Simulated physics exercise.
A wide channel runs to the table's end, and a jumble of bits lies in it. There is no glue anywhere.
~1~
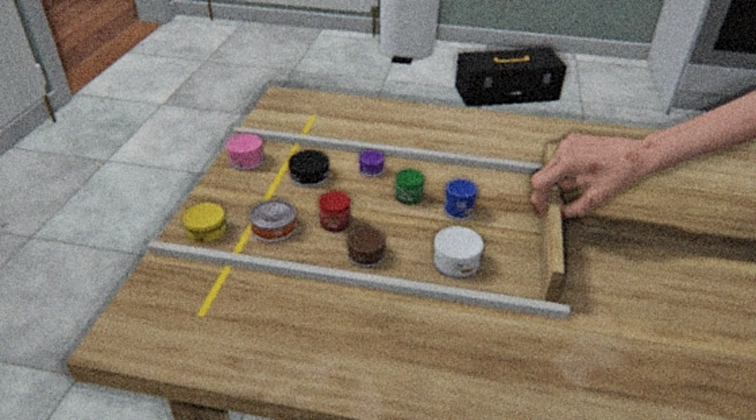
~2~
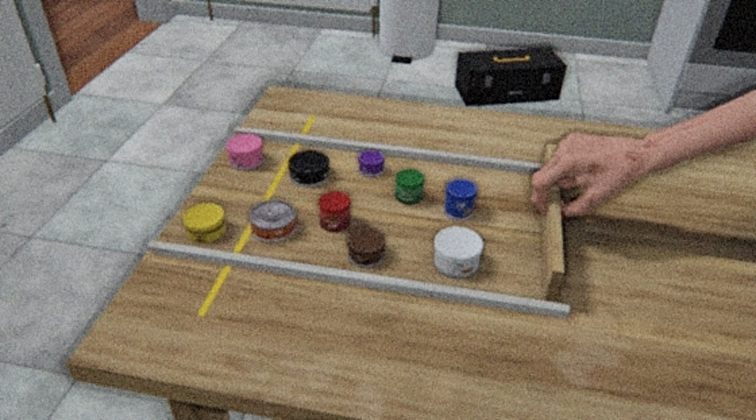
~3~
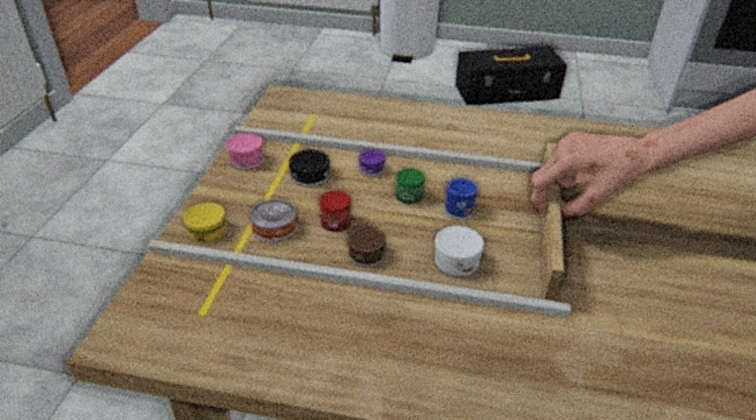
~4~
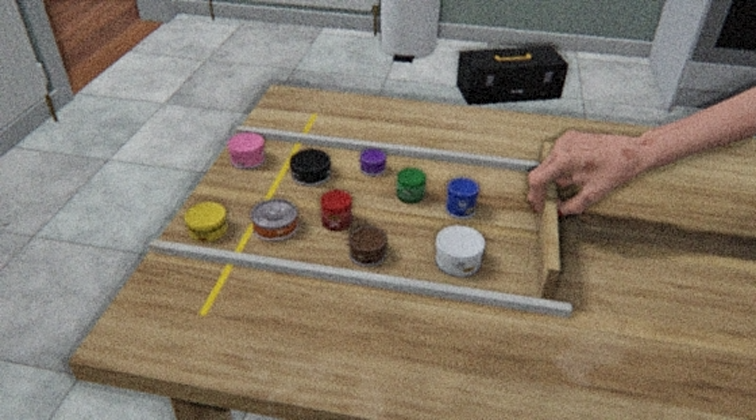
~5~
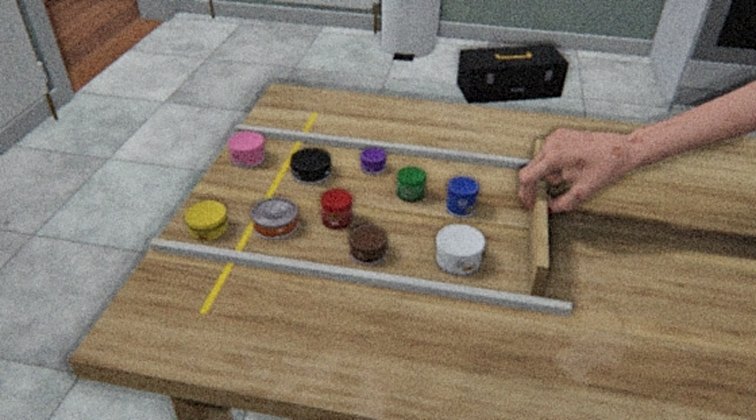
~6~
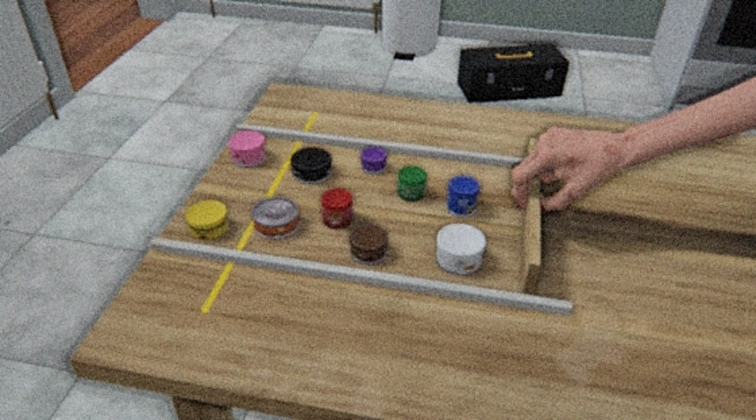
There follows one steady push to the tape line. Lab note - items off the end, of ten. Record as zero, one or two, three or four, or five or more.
So in the end, just one or two bits get shoved clean off.
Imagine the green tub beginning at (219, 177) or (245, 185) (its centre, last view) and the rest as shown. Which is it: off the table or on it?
One place after the other: It keeps its spot; it keeps its spot.
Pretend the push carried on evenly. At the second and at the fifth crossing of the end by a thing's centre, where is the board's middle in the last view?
At (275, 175) for the second, at (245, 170) for the fifth.
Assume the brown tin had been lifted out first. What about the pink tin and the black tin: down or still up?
So the pink tin goes off the edge and the black tin is still there.
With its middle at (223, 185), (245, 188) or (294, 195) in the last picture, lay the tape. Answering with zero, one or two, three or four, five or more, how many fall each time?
In turn: 5 or more, just one or two, not one.
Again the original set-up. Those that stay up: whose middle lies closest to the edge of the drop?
Foremost one: Yellow tub.
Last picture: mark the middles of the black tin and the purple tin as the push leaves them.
The black tin finishes at (241, 156); the purple tin finishes at (280, 147).
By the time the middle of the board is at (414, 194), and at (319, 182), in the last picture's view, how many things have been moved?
First 4, after that 8.
Soon after, none off yet; pink tin at rest near (248, 149); yellow tub at rest near (208, 220); orange pot at rest near (276, 218).
Then, none off yet; pink tin at rest near (248, 149); yellow tub at rest near (208, 220); orange pot moving near (271, 215).
At rest, the number that fall off is one or two; fallen, pink tin.
